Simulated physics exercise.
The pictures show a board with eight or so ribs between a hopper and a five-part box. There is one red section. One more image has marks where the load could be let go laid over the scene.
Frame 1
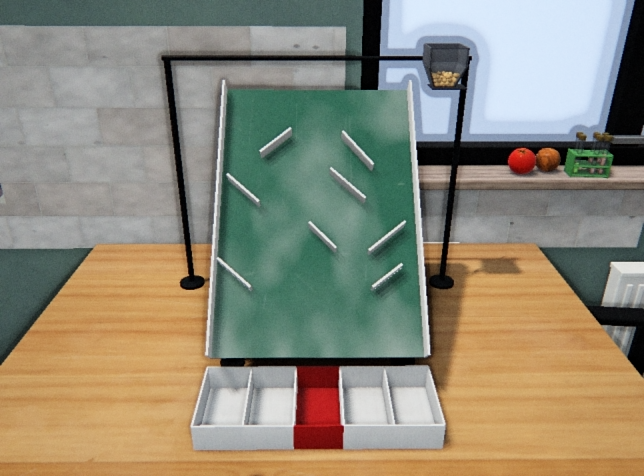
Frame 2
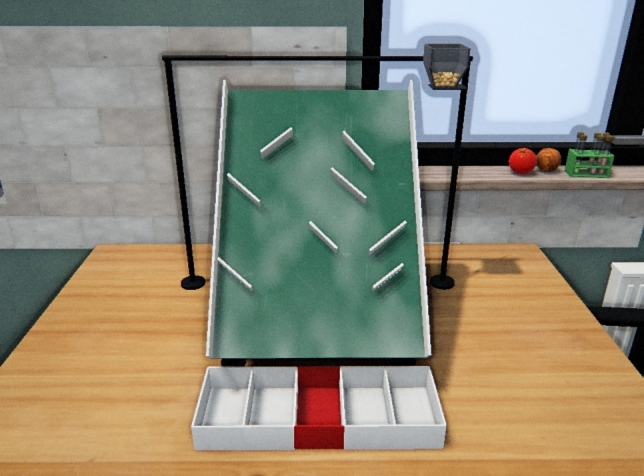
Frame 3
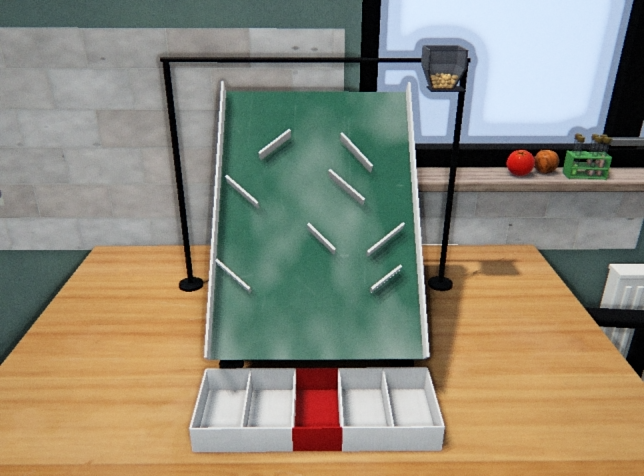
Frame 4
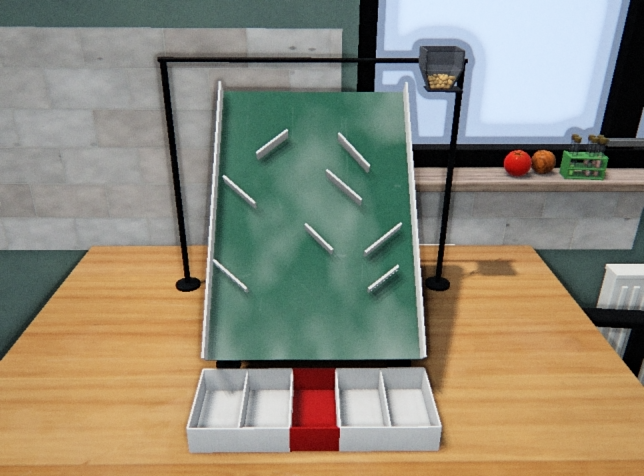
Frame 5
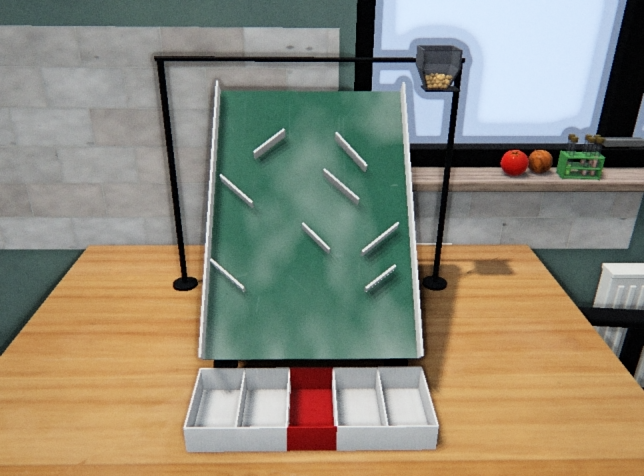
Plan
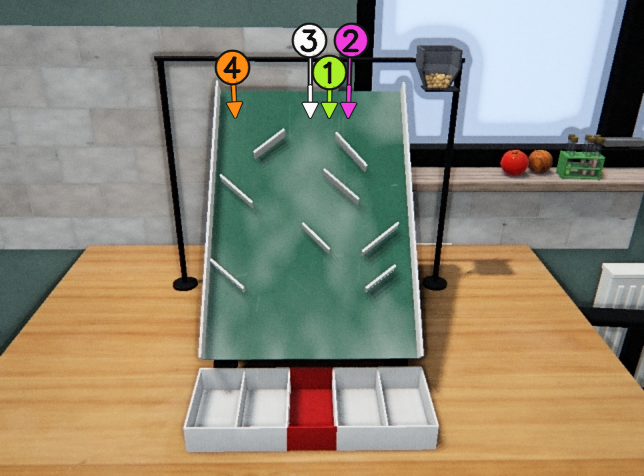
A tilted green board with short pale ribs stood on a wooden table, above a white tray with a red middle section; a small filled hopper hung upper right, and nothing noticeably moved.
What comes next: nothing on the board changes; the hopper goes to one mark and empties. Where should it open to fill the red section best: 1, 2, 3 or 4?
4 beats the others.
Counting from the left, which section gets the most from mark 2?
The fifth from the left.
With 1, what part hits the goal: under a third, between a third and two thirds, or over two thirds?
It is under a third.
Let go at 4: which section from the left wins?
The third.
On the marked copy, mark 1 meets the board at (329, 112); mark 2 meets the board at (348, 112); mark 3 meets the board at (310, 112); mark 4 meets the board at (235, 111).
With 1, a small part in the red section, most in other sections, a small part outside the box.
With 2, a small part in the red section, most in other sections, a small part outside the box.
With 3, a small part in the red section, most in other sections, a small part outside the box.
With 4, about half in the red section, about a quarter in other sections, a stray few held on the board, a small part outside the box.
